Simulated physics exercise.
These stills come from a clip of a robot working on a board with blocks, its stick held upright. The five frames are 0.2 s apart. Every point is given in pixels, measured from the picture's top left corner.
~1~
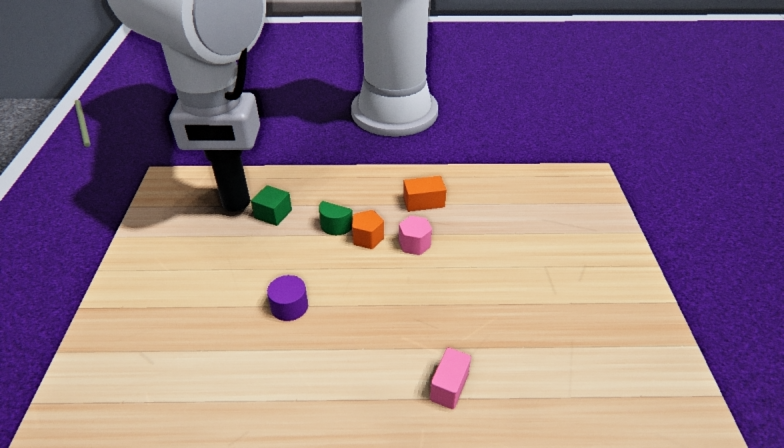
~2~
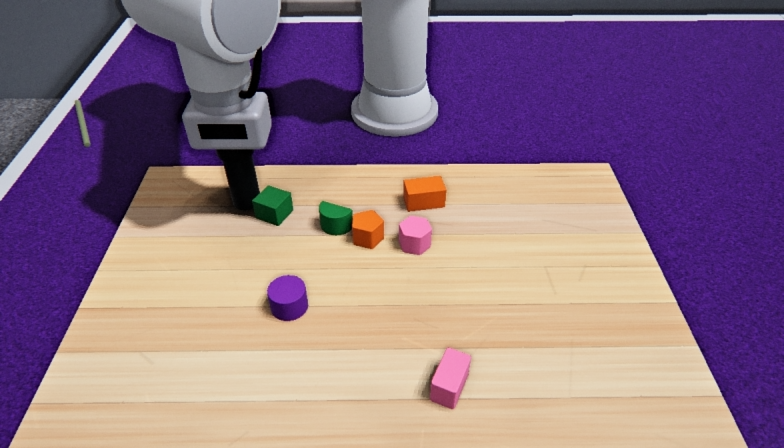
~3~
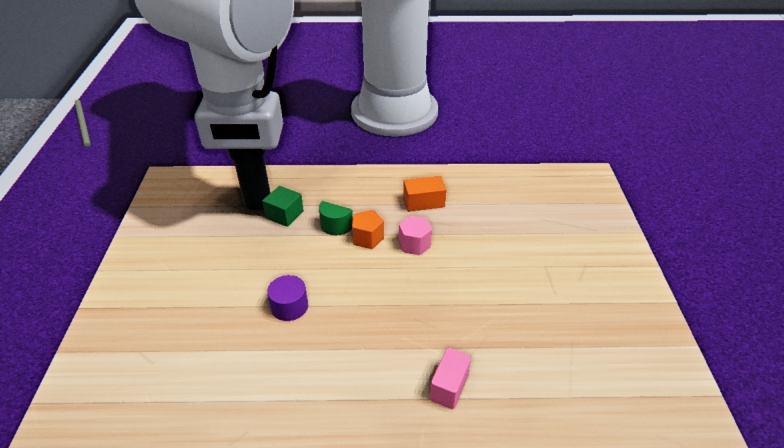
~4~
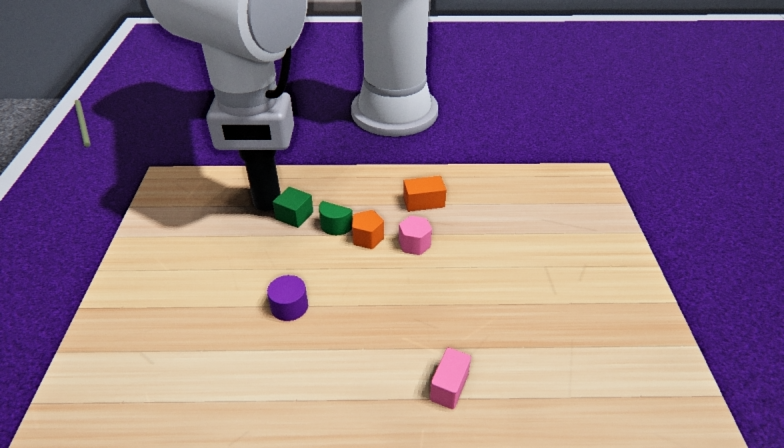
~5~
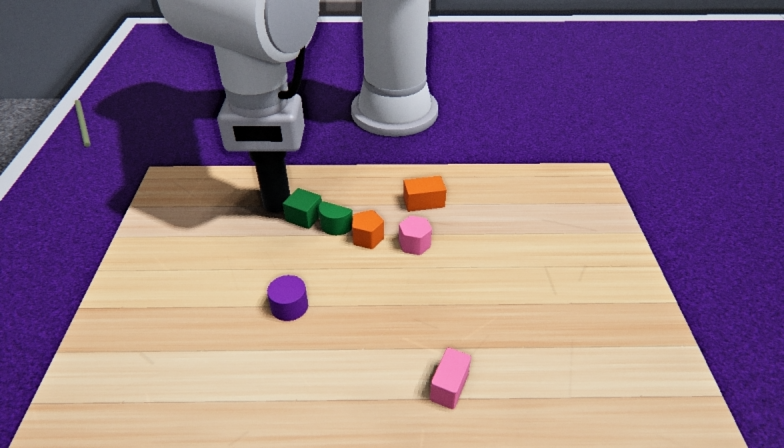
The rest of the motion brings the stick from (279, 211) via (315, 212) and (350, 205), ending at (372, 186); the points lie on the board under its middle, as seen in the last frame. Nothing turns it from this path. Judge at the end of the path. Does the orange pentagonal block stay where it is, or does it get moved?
At the end, its place is different.
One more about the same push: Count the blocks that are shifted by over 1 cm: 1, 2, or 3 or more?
The count is three or more.
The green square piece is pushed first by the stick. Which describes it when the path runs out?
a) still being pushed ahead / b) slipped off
I'll go with b - slipped off.
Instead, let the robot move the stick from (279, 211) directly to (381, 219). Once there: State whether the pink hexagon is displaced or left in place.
When the path is over, the pink hexagon has left its spot.
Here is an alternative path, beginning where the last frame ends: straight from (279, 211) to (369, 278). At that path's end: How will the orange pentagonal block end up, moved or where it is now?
The block moves away from its spot.
On the path given first. One third of the way, stick at (315, 205); green square piece at (341, 199); green D-shaped block at (362, 214), turned 40° clockwise; orange pentagonal block at (387, 231).
Two thirds of the way, stick at (350, 198); green square piece at (374, 198), turned 30° clockwise; green D-shaped block at (379, 219), turned 65° clockwise; orange pentagonal block at (395, 240); pink hexagon at (419, 227).
At the end, stick at (372, 179); green square piece at (375, 198), turned 35° clockwise; green D-shaped block at (379, 219), turned 65° clockwise; orange pentagonal block at (395, 240); pink hexagon at (419, 227).
